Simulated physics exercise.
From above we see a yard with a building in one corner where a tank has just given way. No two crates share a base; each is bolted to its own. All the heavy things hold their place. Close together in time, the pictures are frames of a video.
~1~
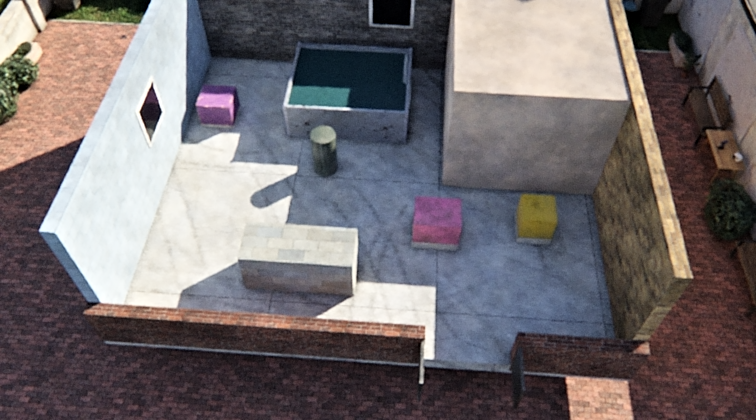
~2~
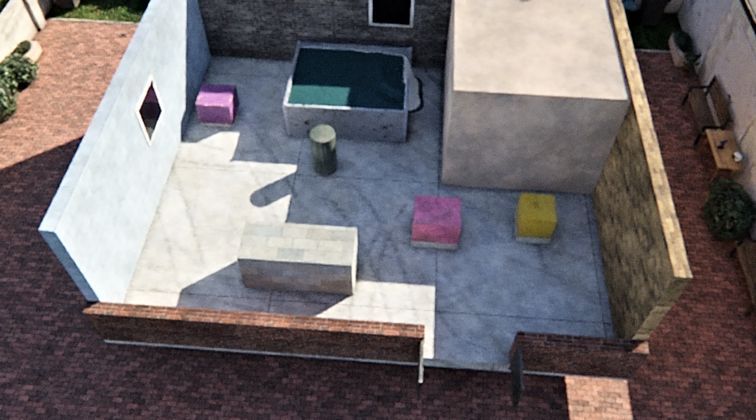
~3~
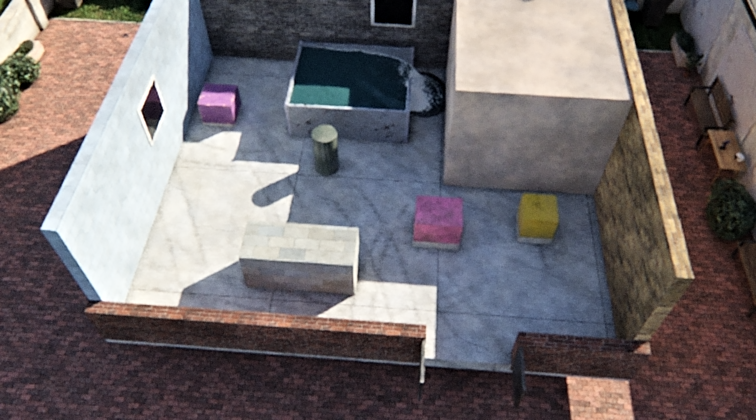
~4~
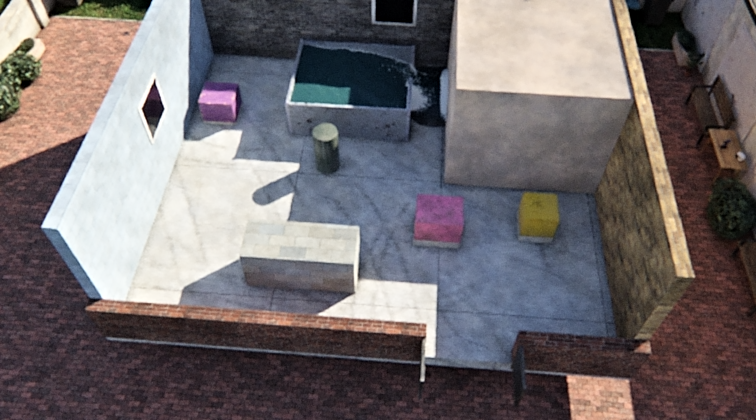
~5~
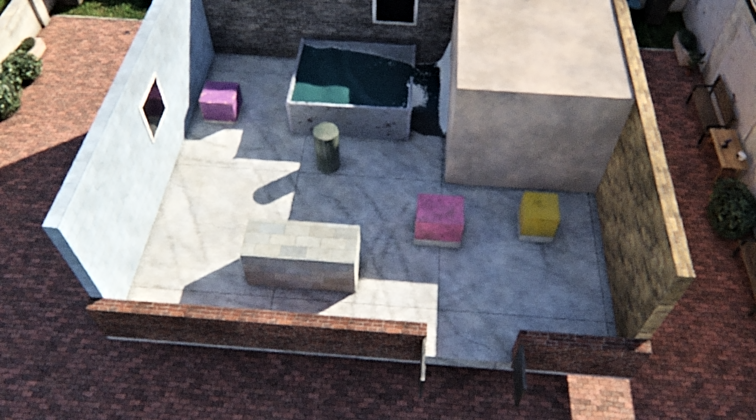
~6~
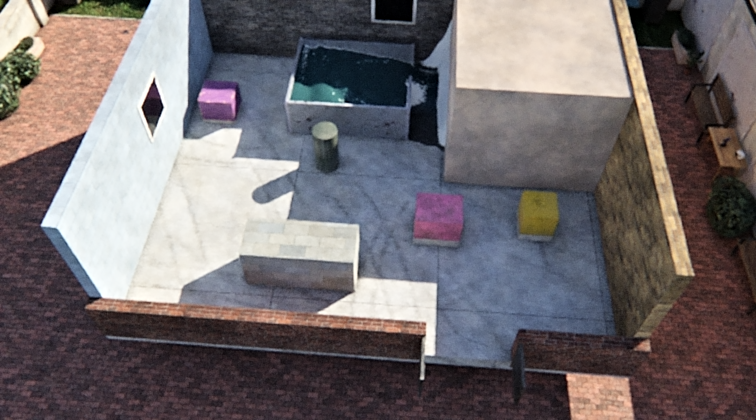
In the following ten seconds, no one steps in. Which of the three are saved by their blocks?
At the end, yellow crate: Safe, pink crate: Not safe, purple crate: Not safe.
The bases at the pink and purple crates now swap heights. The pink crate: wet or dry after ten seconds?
The pink crate gets flooded.
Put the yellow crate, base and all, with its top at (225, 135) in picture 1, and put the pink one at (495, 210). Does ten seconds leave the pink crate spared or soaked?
The pink is untouched.
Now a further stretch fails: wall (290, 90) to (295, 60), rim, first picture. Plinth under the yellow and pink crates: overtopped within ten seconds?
Observed: Yellow stays clear; pink stays clear.
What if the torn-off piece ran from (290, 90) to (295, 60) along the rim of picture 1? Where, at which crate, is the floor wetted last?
My answer: The yellow one.
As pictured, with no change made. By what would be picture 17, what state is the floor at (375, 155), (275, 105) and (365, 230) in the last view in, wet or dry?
Going through them in order, I'd call them drenched, clear and drenched.
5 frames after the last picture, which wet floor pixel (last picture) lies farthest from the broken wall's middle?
The flood front should get to about (410, 216).
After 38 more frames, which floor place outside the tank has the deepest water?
It should be roughly at (433, 93).
A moment on, water covers 10 % of the floor; the yellow crate not reached, the pink crate water round its plinth, the purple crate not reached.
Next, water covers 25 % of the floor; the yellow crate not reached, the pink crate water round its plinth, the purple crate not reached.
Then, water covers 45 % of the floor; the yellow crate water round its plinth, the pink crate water round its plinth, the purple crate water round its plinth.
Later, water covers 85 % of the floor; the yellow crate water round its plinth, the pink crate water round its plinth, the purple crate water round its plinth.
In the end, water covers 100 % of the floor; the yellow crate stayed above the water, the pink crate was topped, the purple crate was topped.
